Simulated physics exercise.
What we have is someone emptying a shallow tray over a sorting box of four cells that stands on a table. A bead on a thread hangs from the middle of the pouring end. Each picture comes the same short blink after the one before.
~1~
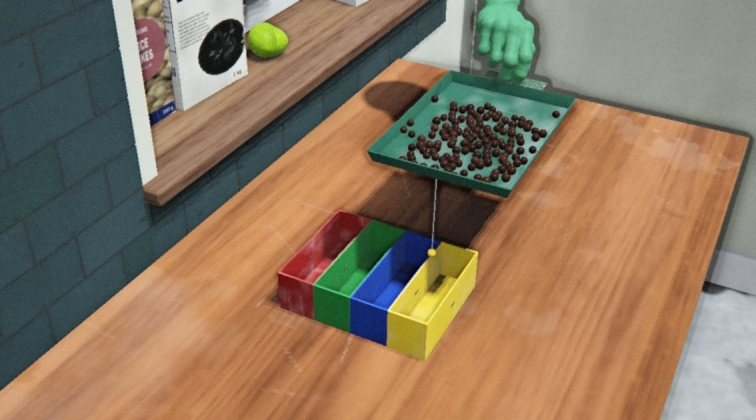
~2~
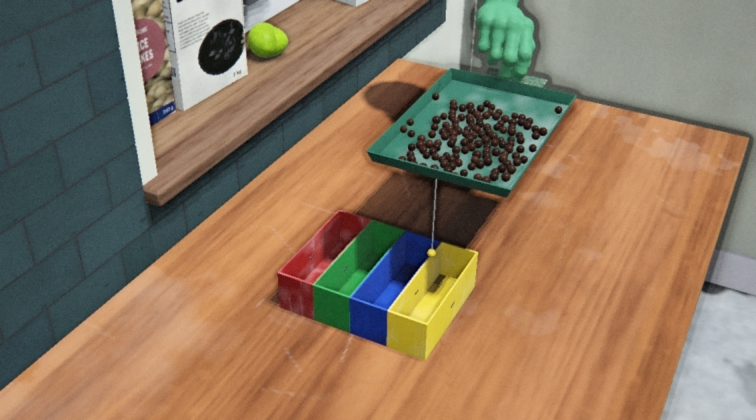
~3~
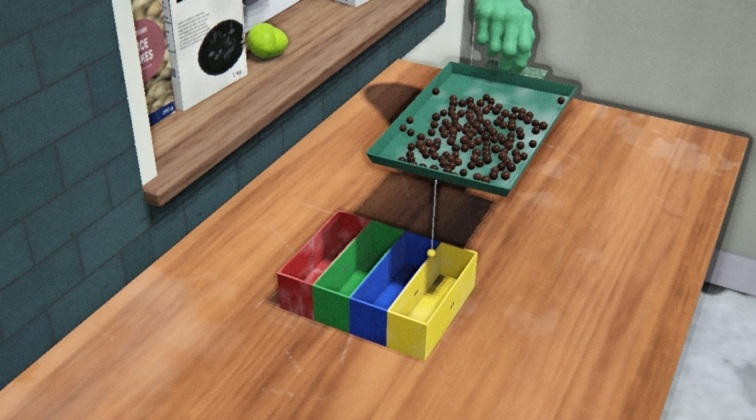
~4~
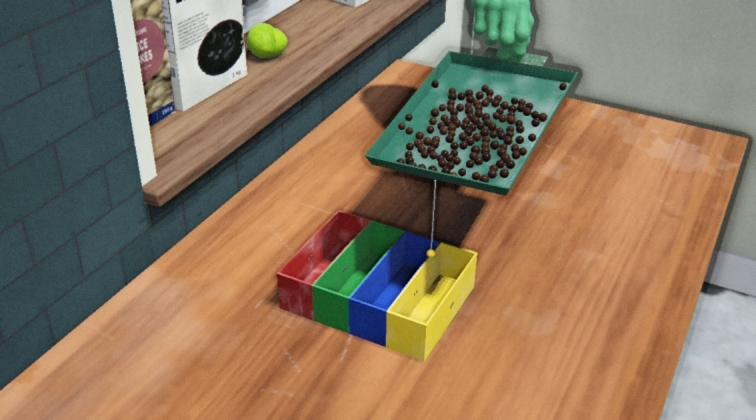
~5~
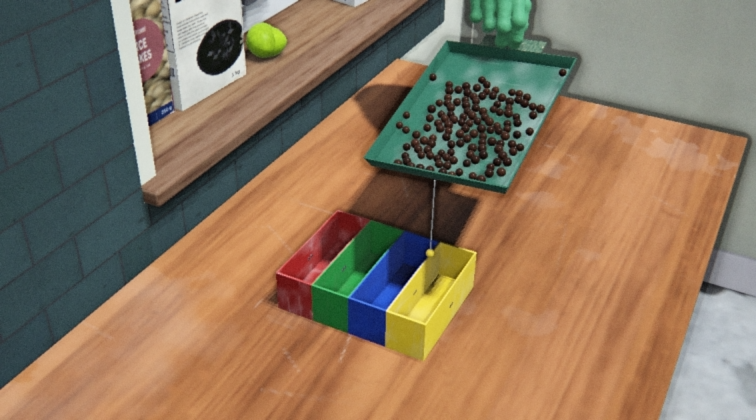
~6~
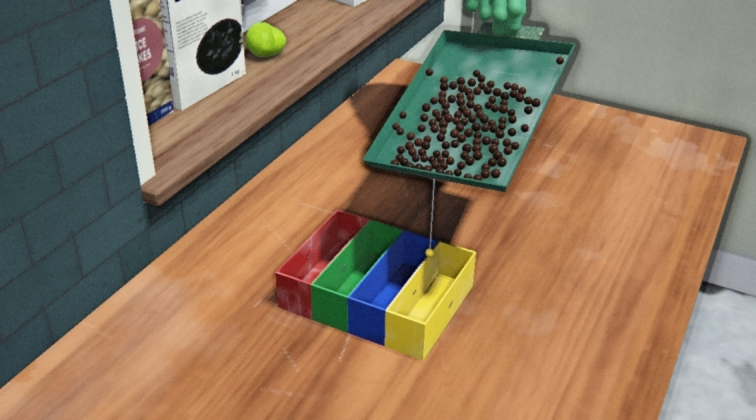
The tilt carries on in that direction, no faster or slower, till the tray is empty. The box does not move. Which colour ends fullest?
Most goes to the green cell.
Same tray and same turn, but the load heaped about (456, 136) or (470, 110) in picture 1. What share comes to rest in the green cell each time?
In turn 50 and 50 in a hundred.
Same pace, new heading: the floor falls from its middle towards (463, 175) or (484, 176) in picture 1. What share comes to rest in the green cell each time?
In turn 0 and 0 in a hundred.
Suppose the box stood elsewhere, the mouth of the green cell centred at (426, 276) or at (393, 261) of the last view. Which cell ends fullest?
At the first place red, at the second the red one.
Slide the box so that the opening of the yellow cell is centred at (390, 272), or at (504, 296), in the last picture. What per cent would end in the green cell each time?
About 10 and 10 per cent.
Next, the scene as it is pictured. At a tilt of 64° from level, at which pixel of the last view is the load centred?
Close to (400, 171).
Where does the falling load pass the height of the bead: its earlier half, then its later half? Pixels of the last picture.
The first part at (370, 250); the rest at (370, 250).
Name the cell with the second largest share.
Second comes blue.
Soon, tray tipped steeply; about two thirds on the tray; a small part in the green cell; a stray few in the blue cell; a stray few in the red cell; a stray few in the yellow cell; about a quarter falling or outside the box.
A while on, tray tipped past a quarter turn; about half in the green cell; about a quarter in the blue cell; a small part in the red cell; a small part in the yellow cell; a small part falling or outside the box.
Towards the end, tray tipped past a quarter turn; about half in the green cell; about a quarter in the blue cell; a small part in the red cell; a small part in the yellow cell; a small part falling or outside the box.
Finally, tray tipped past a quarter turn; about half in the green cell; about a quarter in the blue cell; a small part in the red cell; a small part in the yellow cell; a small part outside the box.
